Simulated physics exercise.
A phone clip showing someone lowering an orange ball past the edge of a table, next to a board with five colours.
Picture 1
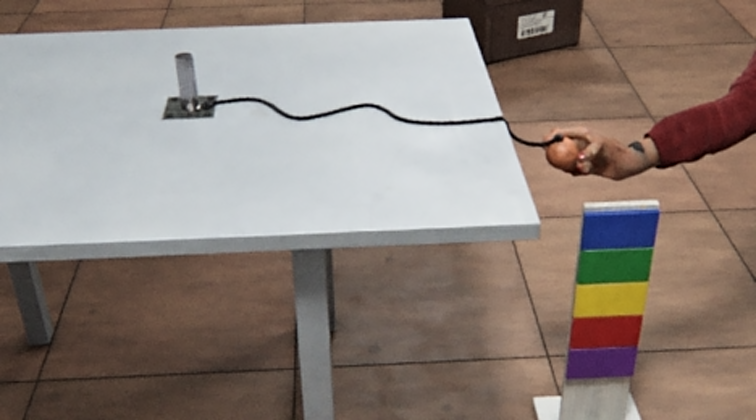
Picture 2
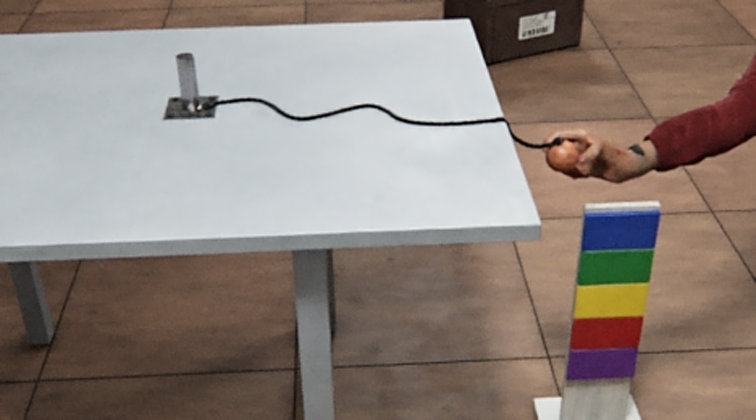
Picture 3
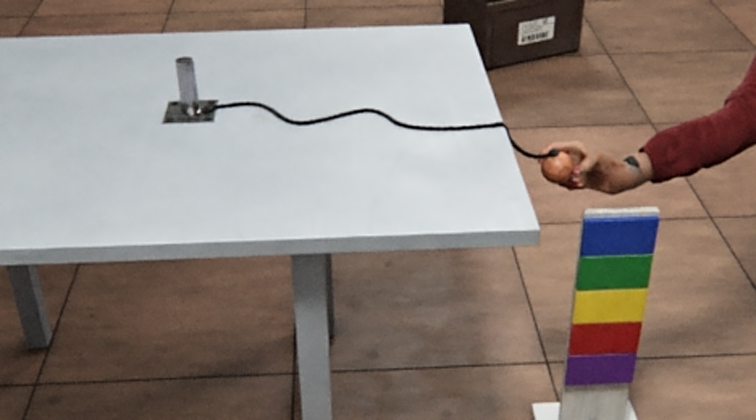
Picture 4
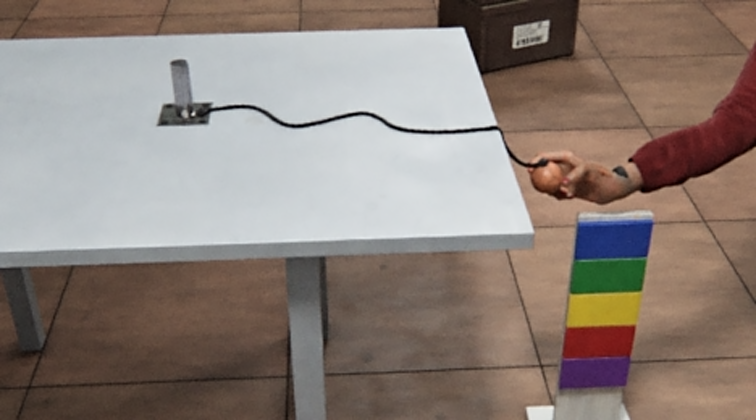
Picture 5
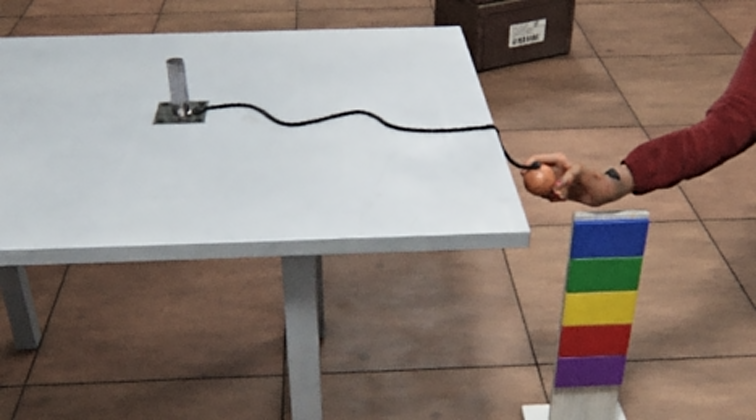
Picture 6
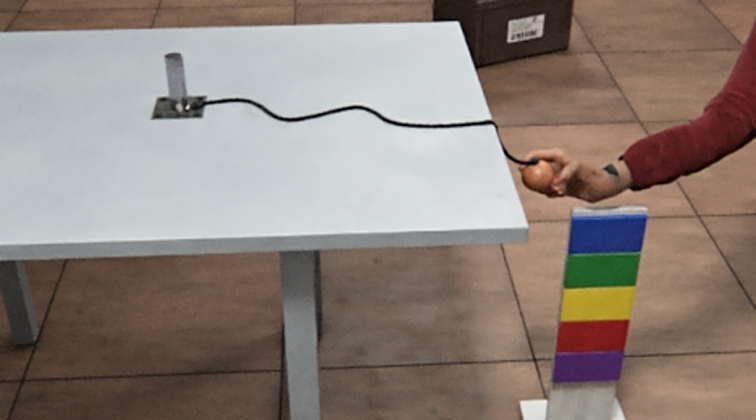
A hand in a dark red sleeve, holding an orange ball on a black cord, shifts slightly down and left beside a white table seen from above on a brown tiled floor. The wavy cord runs to a small metal post; an upright board banded blue, green, yellow, red and purple stands below the hand, a box behind. The view wobbles slightly while the cord keeps its shape.
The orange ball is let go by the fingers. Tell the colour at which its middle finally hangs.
It hangs at blue.
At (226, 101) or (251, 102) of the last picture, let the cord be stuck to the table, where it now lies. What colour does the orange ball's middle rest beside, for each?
Try one: Blue. Try two: Blue.
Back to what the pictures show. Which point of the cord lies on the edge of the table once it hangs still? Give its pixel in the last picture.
In the last picture it is at roughly (454, 126).
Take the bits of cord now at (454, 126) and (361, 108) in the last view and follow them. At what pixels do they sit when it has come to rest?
They go to (492, 125) and to (388, 115).
Soon after, ball near (449, 230); level with blue.
Then, ball near (478, 236); level with blue.
At rest, ball near (479, 236); level with blue. Its middle rests at the blue band.
